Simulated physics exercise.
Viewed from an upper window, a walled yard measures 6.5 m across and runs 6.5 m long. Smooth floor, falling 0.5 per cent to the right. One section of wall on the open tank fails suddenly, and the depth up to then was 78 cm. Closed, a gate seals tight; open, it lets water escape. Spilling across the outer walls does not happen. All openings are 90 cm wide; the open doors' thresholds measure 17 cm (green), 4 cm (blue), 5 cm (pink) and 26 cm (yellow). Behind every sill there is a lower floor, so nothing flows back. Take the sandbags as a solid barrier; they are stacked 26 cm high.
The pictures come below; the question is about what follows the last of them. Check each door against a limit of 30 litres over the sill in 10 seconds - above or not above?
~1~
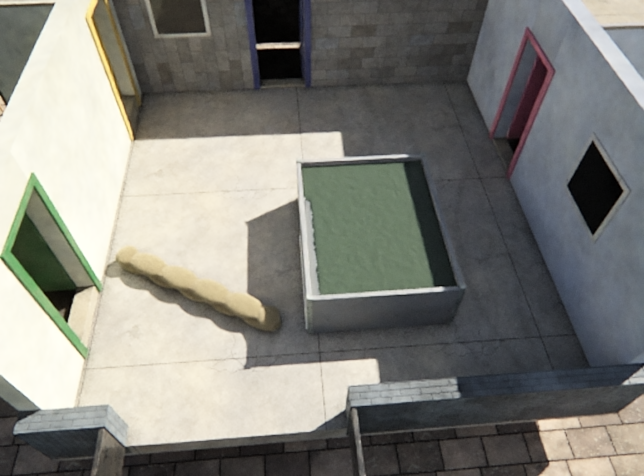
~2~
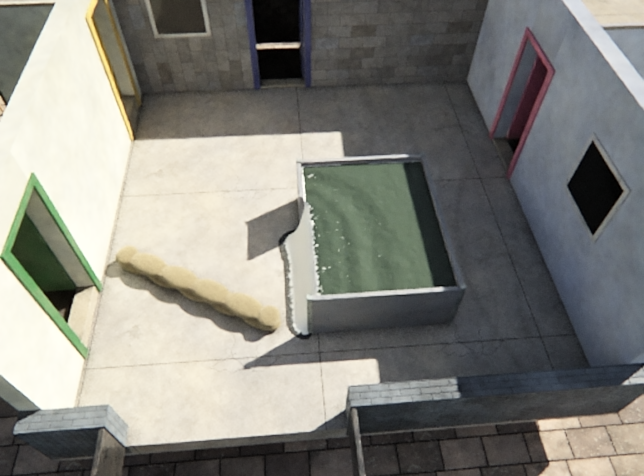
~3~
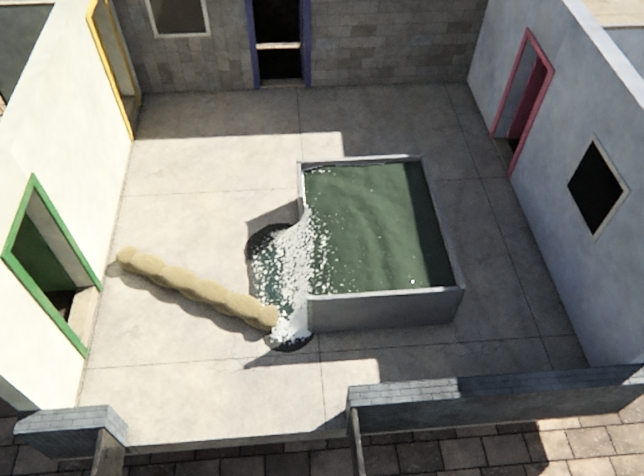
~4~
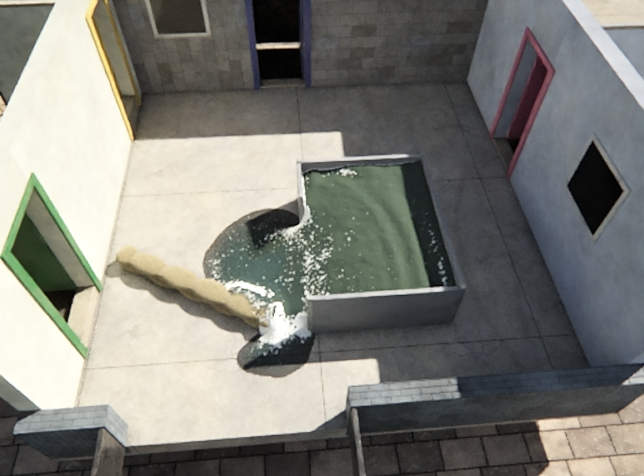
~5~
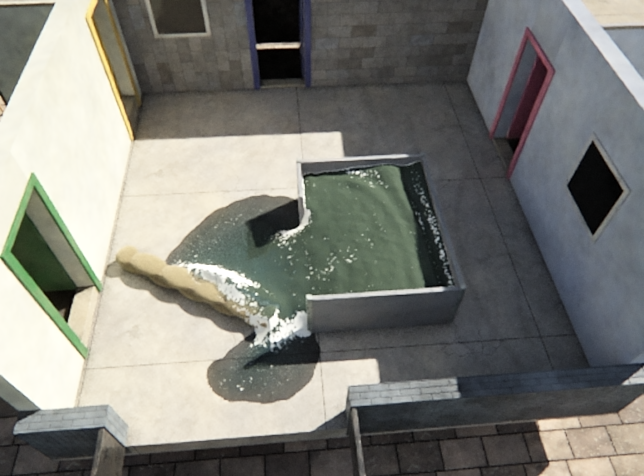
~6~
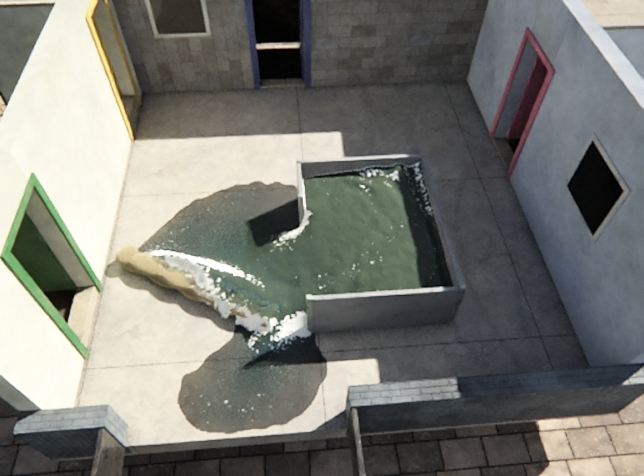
My prediction: Green door: Short of the limit. Blue door: Beyond the limit. Pink door: Beyond the limit. Yellow door: Short of the limit.
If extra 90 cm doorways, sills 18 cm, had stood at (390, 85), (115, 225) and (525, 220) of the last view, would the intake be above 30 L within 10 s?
Result in order - not enough, more than that, not enough.
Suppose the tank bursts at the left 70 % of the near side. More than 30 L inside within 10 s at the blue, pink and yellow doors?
Compared with the limit, blue is lower, pink is lower and yellow is lower.
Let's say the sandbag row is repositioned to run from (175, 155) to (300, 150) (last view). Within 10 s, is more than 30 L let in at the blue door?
Note, blue vs limit: Lower.
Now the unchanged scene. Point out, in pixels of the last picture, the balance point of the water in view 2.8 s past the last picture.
I'd put it close to (246, 210).
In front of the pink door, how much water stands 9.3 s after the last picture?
The depth there is near 11.0 cm.
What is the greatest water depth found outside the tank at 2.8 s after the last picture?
It tops out at some 36 cm.
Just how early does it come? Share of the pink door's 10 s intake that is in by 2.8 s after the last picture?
Share by then: ~ 0 %.
Then, 0.7 s after the last picture water covers 30 % of the floor and is deepest (54 cm) near (266, 311); green door 4 cm at the sill, 0 L in, blue door not reached, pink door not reached, yellow door not reached.
Then, 1.5 s after the last picture water covers 35 % of the floor and is deepest (40 cm) near (142, 95); green door 18 cm at the sill, 1 L in, blue door not reached, pink door not reached, yellow door 11 cm at the sill, 0 L in.
Then, 2.8 s after the last picture water covers 50 % of the floor and is deepest (36 cm) near (160, 100); green door 6 cm at the sill, 3 L in, blue door 9 cm at the sill, 1 L in, pink door not reached, yellow door 20 cm at the sill, 1 L in.
Then, 5.3 s after the last picture water covers 80 % of the floor and is deepest (18 cm) near (178, 99); green door 2 cm at the sill, 3 L in, blue door 8 cm at the sill, 32 L in, pink door 11 cm at the sill, 8 L in, yellow door 18 cm at the sill, 5 L in.
Then, 9.3 s after the last picture water covers 95 % of the floor and is deepest (12 cm) near (479, 116); green door 4 cm at the sill, 3 L in, blue door 6 cm at the sill, 59 L in, pink door 11 cm at the sill, 75 L in, yellow door 8 cm at the sill, 5 L in.
